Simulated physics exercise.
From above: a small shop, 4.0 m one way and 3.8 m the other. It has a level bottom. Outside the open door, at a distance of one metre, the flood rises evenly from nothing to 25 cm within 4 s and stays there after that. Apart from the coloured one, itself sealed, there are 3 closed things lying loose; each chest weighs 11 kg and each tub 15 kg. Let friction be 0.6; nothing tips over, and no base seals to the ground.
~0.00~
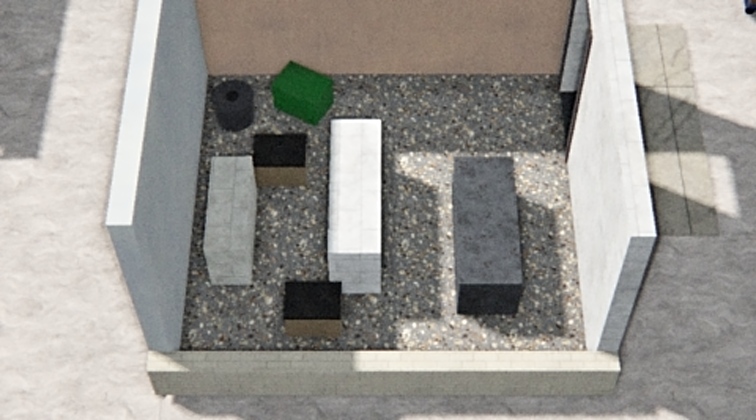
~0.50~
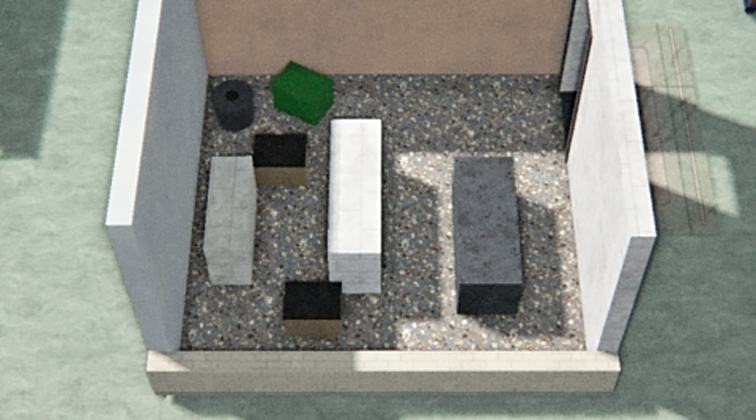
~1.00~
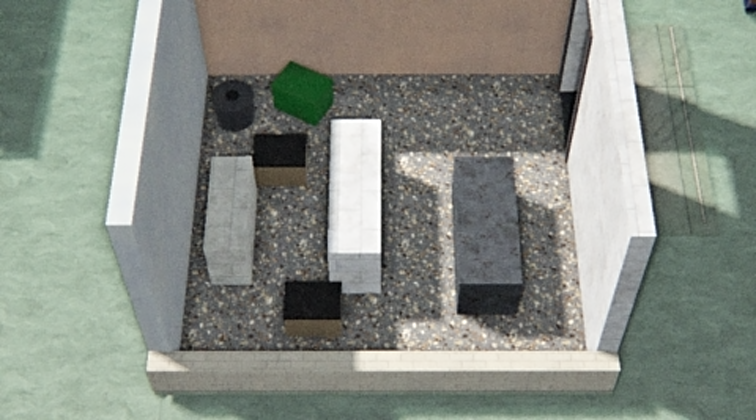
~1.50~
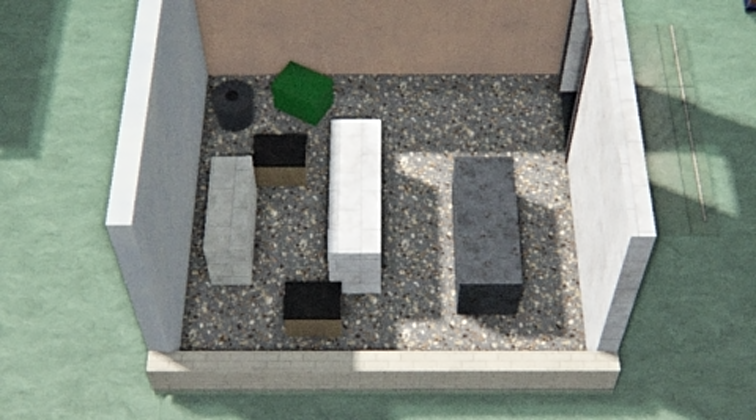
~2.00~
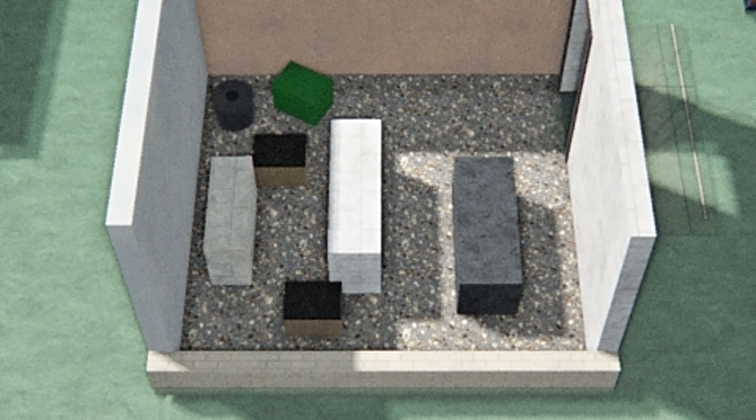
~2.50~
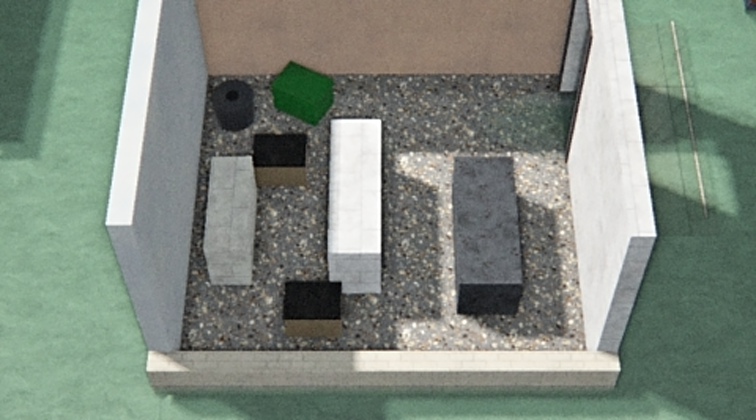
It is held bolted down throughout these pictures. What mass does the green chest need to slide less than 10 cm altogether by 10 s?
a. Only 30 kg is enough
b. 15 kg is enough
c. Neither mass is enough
Answer: C.
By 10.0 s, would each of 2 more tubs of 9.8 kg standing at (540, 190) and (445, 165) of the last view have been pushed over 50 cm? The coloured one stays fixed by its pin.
Results: Threshold not reached; threshold exceeded.
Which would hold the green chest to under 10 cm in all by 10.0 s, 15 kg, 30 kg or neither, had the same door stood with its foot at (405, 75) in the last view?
Outcome - the lighter pick works.
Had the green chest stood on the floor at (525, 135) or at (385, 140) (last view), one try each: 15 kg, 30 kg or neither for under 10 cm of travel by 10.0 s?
Trial 1 - no option succeeds; trial 2 - no option succeeds.
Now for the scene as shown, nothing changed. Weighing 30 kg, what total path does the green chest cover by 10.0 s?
Roughly 100 centimetres altogether.
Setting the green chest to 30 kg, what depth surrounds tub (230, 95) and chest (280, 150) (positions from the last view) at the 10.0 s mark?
About 15 and 11 cm.
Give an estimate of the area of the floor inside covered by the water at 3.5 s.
3.5 m2.
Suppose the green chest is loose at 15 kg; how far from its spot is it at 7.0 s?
I'd put it at roughly 80 cm.
After 3.5 s the green chest would be 0 cm from its start with 15 kg and 0 cm from its start with 30 kg; 0 cm of water round it then.
After 4.5 s the green chest would be 1 cm from its start with 15 kg and 0 cm from its start with 30 kg; 5 cm of water round it then.
After 7.0 s the green chest would be 71 cm from its start with 15 kg and 28 cm from its start with 30 kg; 12 cm of water round it then.
After 10.0 s the green chest would be 249 cm from its start with 15 kg and 91 cm from its start with 30 kg; 17 cm of water round it then.
